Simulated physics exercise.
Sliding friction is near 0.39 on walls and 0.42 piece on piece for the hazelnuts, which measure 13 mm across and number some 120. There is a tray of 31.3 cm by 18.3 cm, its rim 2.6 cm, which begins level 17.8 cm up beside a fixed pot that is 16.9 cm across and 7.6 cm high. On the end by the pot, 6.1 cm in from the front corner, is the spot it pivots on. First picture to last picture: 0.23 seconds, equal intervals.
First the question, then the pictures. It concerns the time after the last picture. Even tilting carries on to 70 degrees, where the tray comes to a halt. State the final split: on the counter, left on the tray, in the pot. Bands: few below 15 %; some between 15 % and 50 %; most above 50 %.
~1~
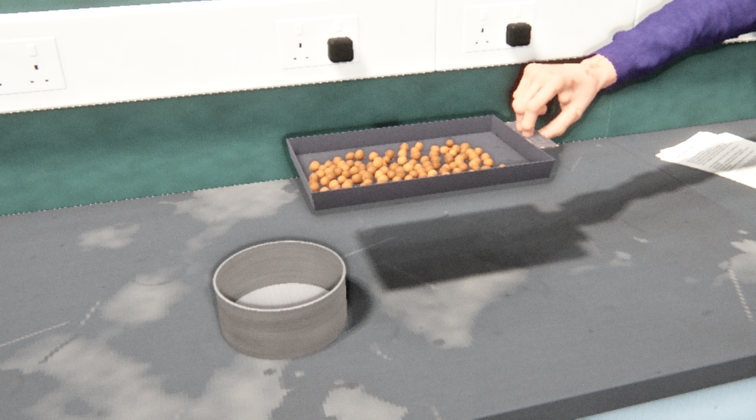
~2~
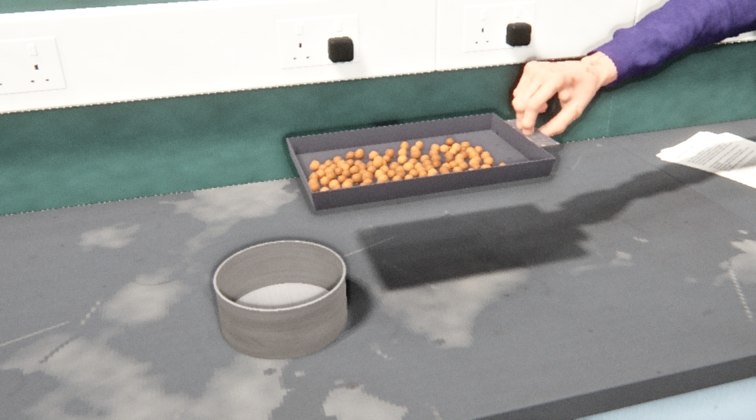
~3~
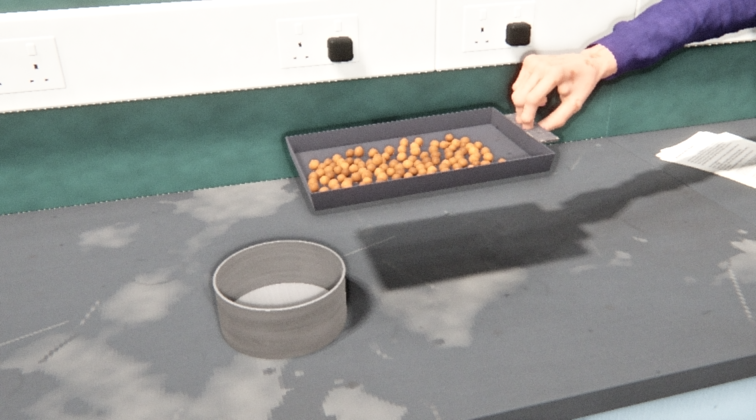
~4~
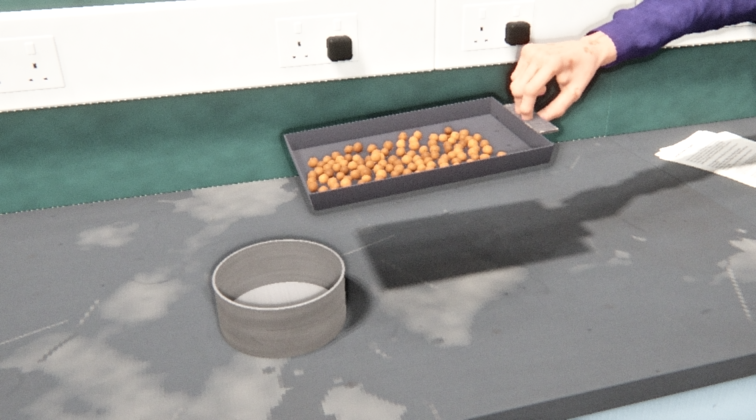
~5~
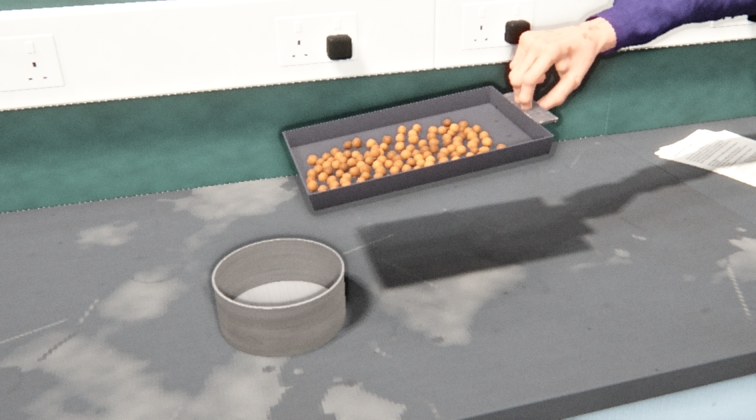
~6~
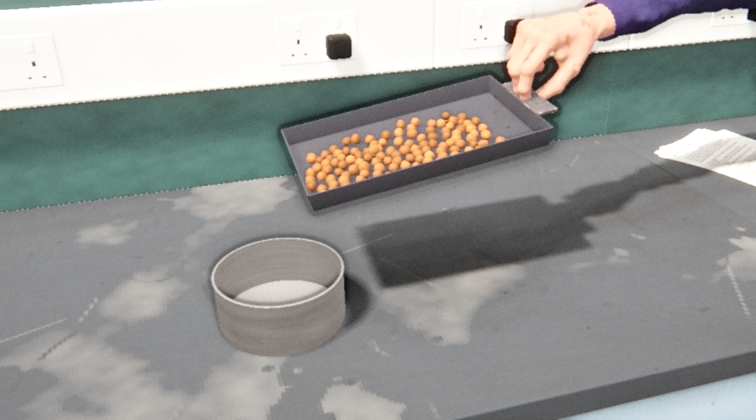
Counter: Few; left on the tray: Most; pot: Few.
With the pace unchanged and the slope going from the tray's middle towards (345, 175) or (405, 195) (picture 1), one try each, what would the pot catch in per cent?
The share comes to about 0 in a hundred, then about 0 in a hundred.
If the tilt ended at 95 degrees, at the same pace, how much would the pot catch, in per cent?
Roughly 85 percent.
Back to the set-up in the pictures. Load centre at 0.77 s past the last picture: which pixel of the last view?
Load centre, approx.: (345, 146) px.
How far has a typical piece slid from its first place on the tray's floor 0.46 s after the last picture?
Some 4 cm.
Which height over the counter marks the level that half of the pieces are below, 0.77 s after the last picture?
Roughly 24 centimetres, give or take.
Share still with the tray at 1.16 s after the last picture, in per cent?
Roughly 100 per cent.
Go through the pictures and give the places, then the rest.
In the first picture, tray tilt 0 degrees, front corners at (315, 191) and (550, 159); middle of the pieces at (395, 168); pot at (280, 273).
In the second picture, tray tilt 1 degrees, front corners at (315, 191) and (551, 157); middle of the pieces at (395, 168).
In the third picture, tray tilt 2 degrees, front corners at (314, 191) and (550, 153); middle of the pieces at (394, 165).
In the fourth picture, tray tilt 5 degrees, front corners at (312, 192) and (550, 144), lowest corner left front; middle of the pieces at (393, 161).
In the fifth picture, tray tilt 7 degrees, front corners at (312, 192) and (549, 135), lowest corner left front; middle of the pieces at (392, 156).
In the sixth picture, tray tilt 10 degrees, front corners at (311, 193) and (548, 127), lowest corner left front; middle of the pieces at (391, 152); pot at (278, 270).
Then, 0.46 s after the last picture, tilt 39 degrees; the tray holds 100 %, the pot 0 %.
Then, 0.77 s after the last picture, tilt 58 degrees; the tray holds 100 %, the pot 0 %.
Then, 1.16 s after the last picture, tilt 70 degrees; the tray holds 100 %, the pot 0 %.
In the end, counter 0 %, tray 100 %, pot 0 %.
